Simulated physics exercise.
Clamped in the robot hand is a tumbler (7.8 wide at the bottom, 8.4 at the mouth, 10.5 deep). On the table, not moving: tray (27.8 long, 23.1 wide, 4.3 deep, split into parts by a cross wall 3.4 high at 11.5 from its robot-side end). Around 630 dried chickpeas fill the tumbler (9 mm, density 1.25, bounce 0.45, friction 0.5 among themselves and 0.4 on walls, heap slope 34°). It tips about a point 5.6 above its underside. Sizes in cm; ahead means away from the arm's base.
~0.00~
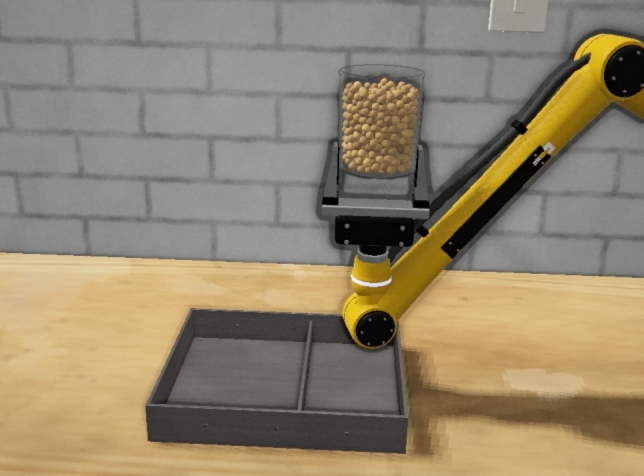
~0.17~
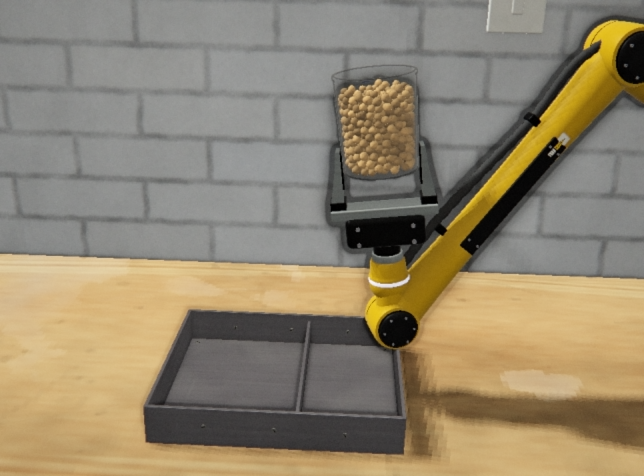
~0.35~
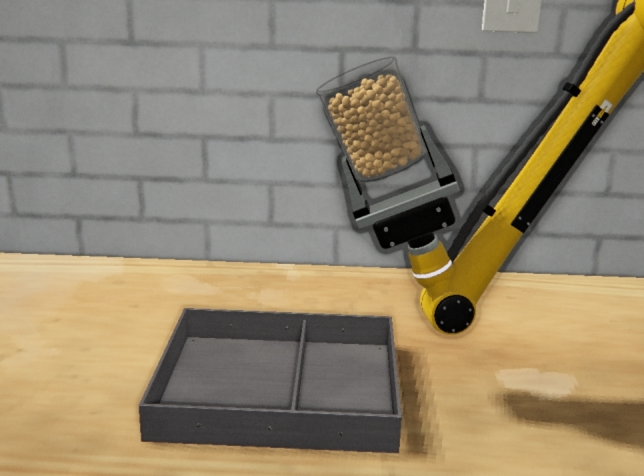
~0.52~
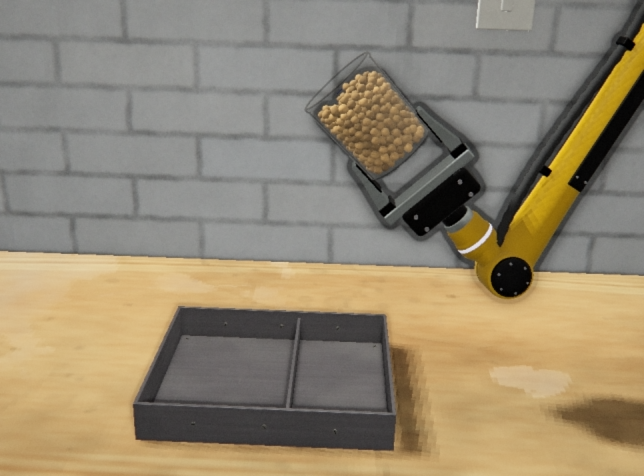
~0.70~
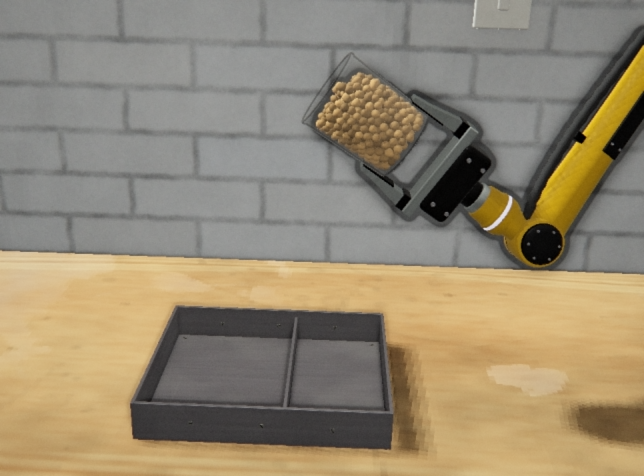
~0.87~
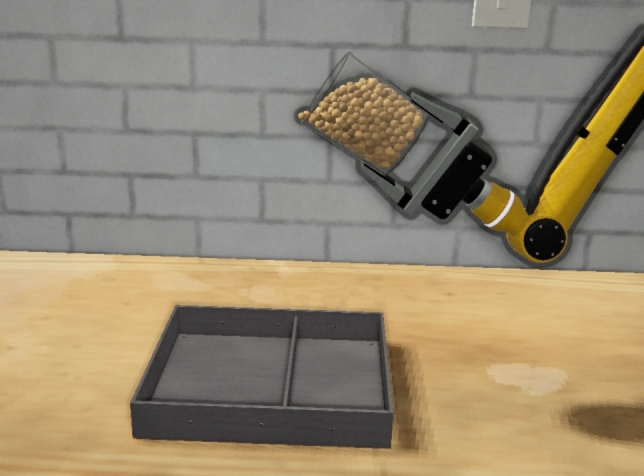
The footage shows a yellow robot arm holding a clear tumbler of dried chickpeas above a divided gray tray, shifting right while tilting the tumbler well over to the left, the chickpeas sliding toward its rim.
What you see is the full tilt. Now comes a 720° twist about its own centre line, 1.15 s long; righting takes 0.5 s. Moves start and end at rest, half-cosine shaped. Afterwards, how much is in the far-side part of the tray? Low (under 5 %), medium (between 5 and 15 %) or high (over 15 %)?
Share in the far-side part of the tray: Low (under 5 %).
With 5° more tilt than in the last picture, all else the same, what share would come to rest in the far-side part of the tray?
Then about 5 per cent.
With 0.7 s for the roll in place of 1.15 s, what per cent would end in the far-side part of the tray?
It would be near 0 per cent.
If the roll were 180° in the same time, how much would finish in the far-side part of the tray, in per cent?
Then about 0 per cent.
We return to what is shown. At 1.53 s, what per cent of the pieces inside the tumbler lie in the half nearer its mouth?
Some 45 per cent.
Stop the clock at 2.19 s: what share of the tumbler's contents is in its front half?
Roughly 50 per cent.
After 1.53 s, tipped 57°, highest piece 40 above the table; 626 in the tumbler, 1 in the far-side part, 3 in flight or on a rim.
After 2.19 s, tipped 42°, highest piece 38 above the table; 622 in the tumbler, 7 in the far-side part, 1 in flight or on a rim.
After 2.72 s, upright, highest piece 40 above the table; 622 in the tumbler, 8 in the far-side part.
After 3.42 s, upright, highest piece 40 above the table; 622 in the tumbler, 8 in the far-side part.
At rest, 622 in the tumbler, 8 in the far-side part. That is 1 % in the far-side part of the tray.
